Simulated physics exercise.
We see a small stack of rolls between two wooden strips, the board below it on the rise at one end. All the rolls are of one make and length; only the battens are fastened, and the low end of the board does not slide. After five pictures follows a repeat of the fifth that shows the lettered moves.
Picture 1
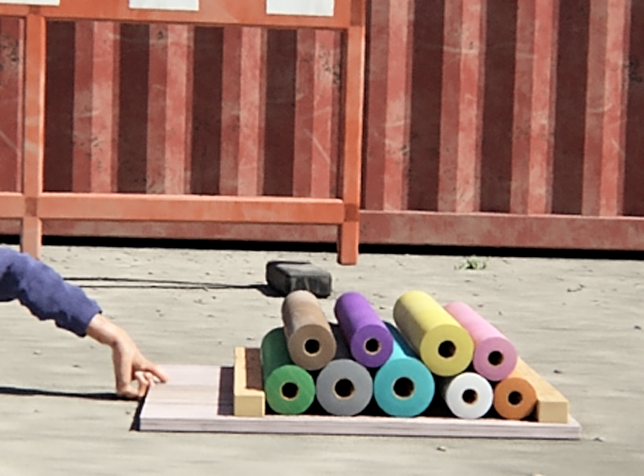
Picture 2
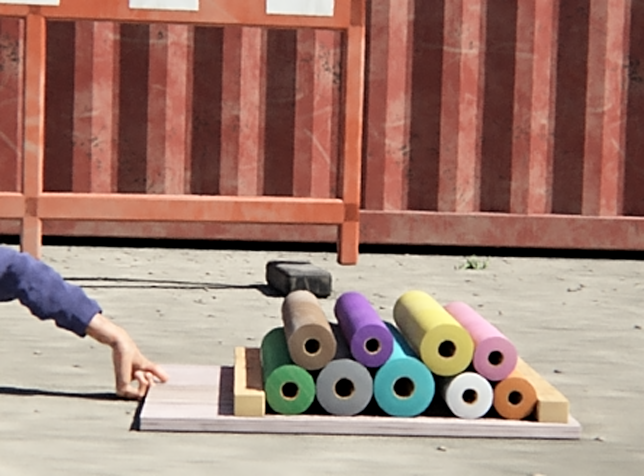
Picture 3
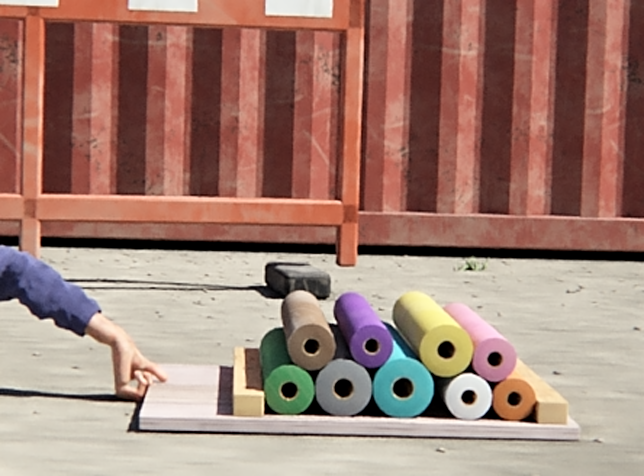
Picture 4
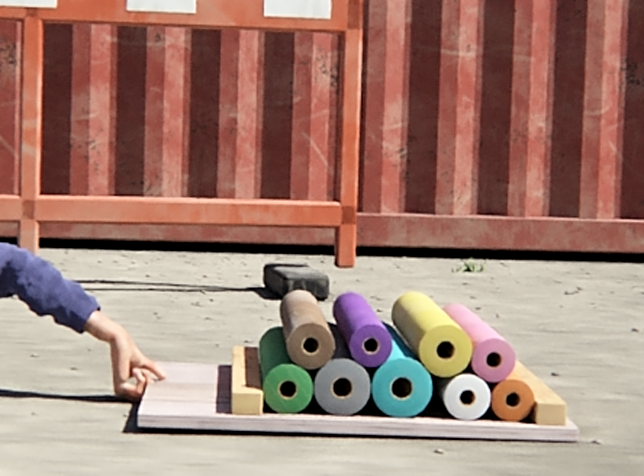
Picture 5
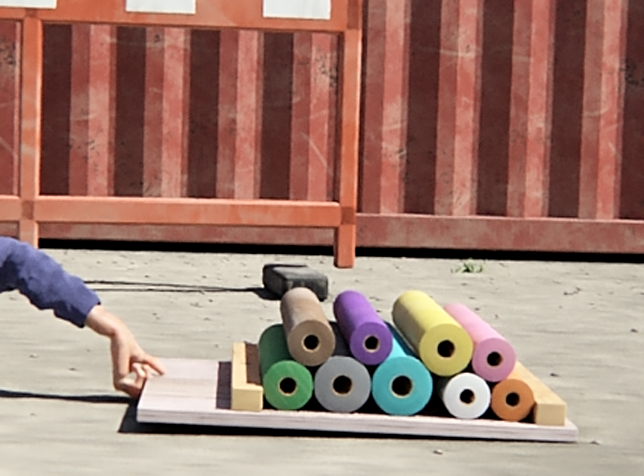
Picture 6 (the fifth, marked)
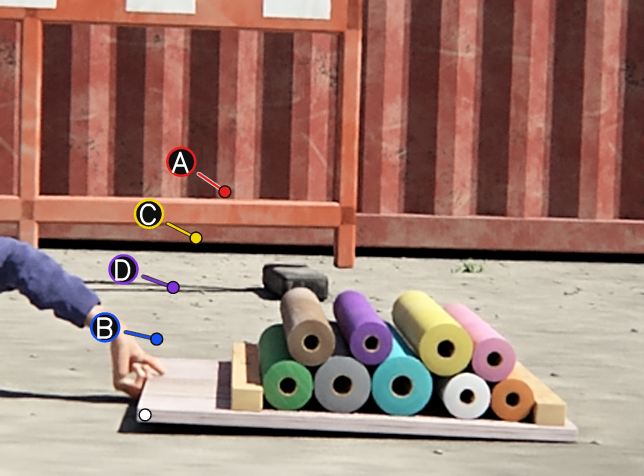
An arm in a dark blue sleeve reaches in from the left on sunlit, pale ground, seen from a fixed, slightly raised view before a rusty red corrugated wall and orange frame. Its hand grips a pale board carrying green, grey, turquoise, white and orange rolls beneath brown, purple, yellow and pink ones, between wooden strips. The hand raises the board's left end very slightly, the stacked rolls showing almost no movement.
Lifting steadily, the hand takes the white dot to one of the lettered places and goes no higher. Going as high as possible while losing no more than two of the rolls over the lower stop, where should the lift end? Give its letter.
Raise it to A.
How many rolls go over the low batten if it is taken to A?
With A, two.
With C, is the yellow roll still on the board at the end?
The yellow roll: No.
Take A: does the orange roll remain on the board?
The orange roll: Yes.
On the marked copy, A at (225, 192); B at (157, 339); C at (196, 238); D at (173, 288); the white dot at (145, 415).
With A. Early on, board at 19°.
Further on, board at 33°.
At the end, board at 33°, two over the low batten (pink, yellow).
As for the rest, B two over the low batten (pink, yellow); C two over the low batten (pink, yellow); D two over the low batten (pink, yellow).
